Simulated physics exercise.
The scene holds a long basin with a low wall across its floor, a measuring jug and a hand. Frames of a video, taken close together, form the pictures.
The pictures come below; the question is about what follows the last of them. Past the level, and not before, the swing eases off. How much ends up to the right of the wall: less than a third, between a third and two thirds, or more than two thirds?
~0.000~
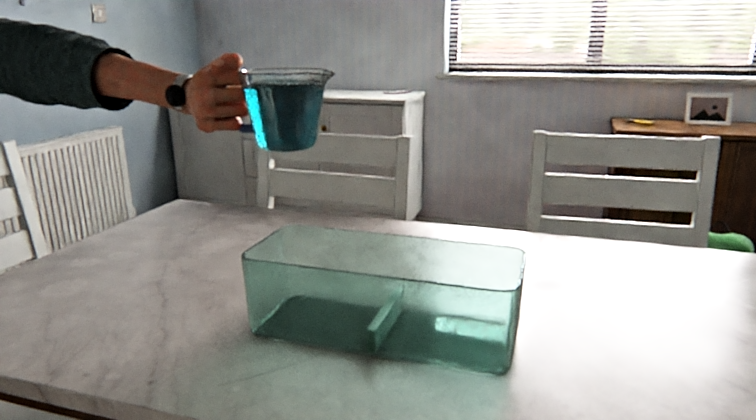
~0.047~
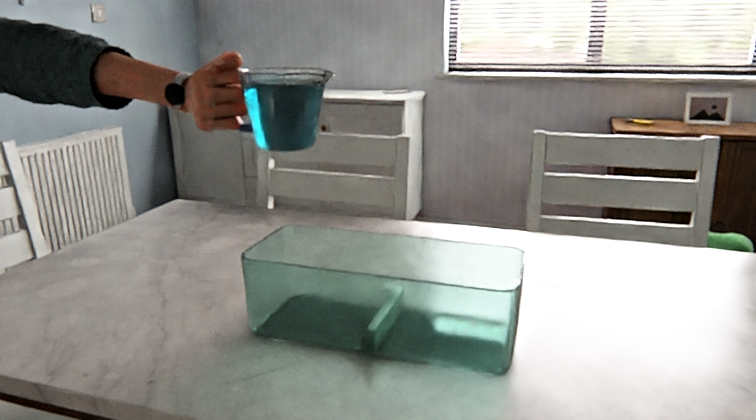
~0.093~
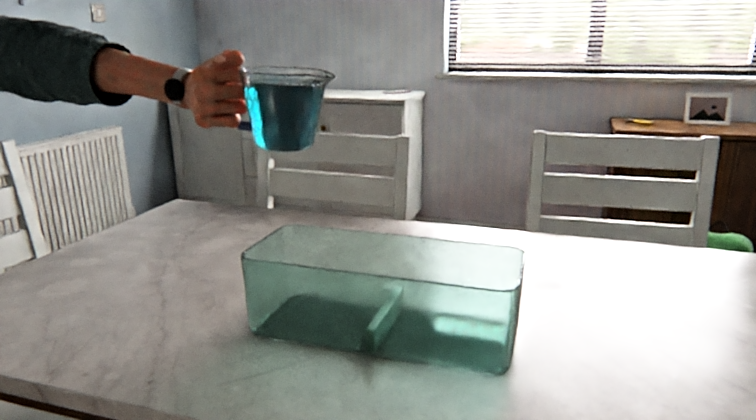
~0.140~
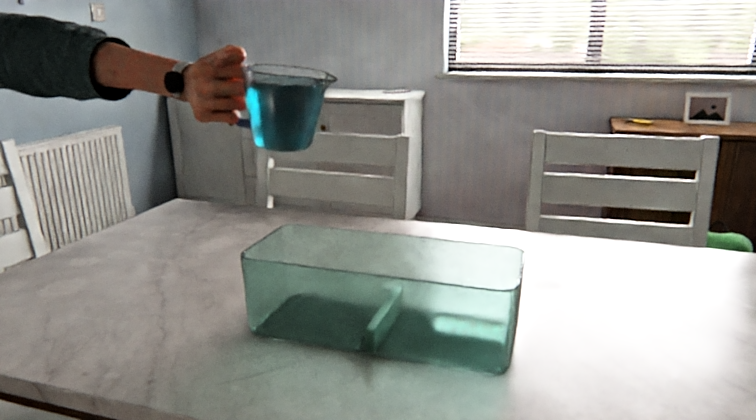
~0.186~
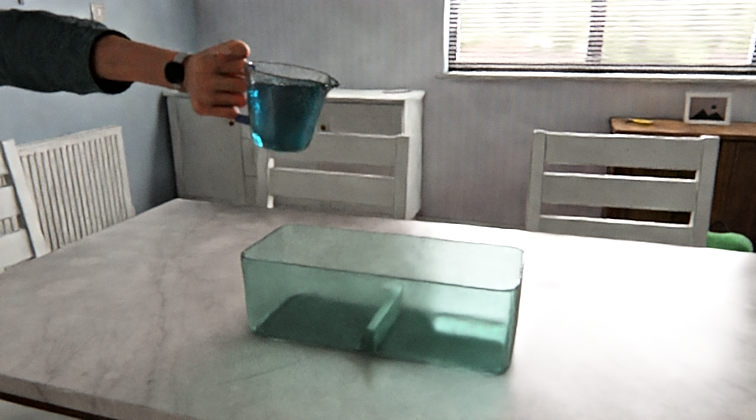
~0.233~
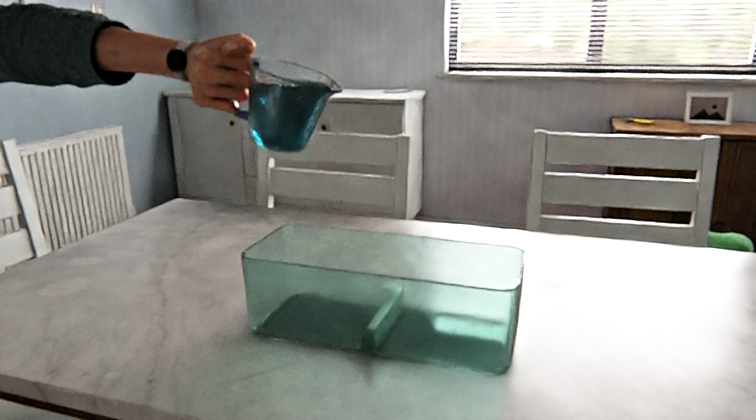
Between a third and two thirds.
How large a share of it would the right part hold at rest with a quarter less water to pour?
Near 25 in a hundred.
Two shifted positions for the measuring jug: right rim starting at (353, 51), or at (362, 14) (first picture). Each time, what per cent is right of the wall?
Close to 80 % for the first start and close to 80 % for the second.
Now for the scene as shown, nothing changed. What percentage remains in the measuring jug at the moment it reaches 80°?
Amount still in: Approx. 55 %.
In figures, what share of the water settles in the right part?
Near 45 in a hundred.
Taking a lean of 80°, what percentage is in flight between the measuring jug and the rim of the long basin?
Somewhere around 35 per cent of it.
A moment on, the measuring jug is tipped on its side and 54 per cent is still to pour, 1 is left of the wall and 11 right of it.
Next, the measuring jug is tipped right over and 4 per cent is still to pour, 36 is left of the wall and 44 right of it.
Then the measuring jug is tipped right over and 0 per cent is still to pour, 52 is left of the wall and 45 right of it.
Later the measuring jug is tipped right over and 0 per cent is still to pour, 52 is left of the wall and 45 right of it.
Finally, 52 per cent lies left of the wall, 45 right of it and 3 outside.
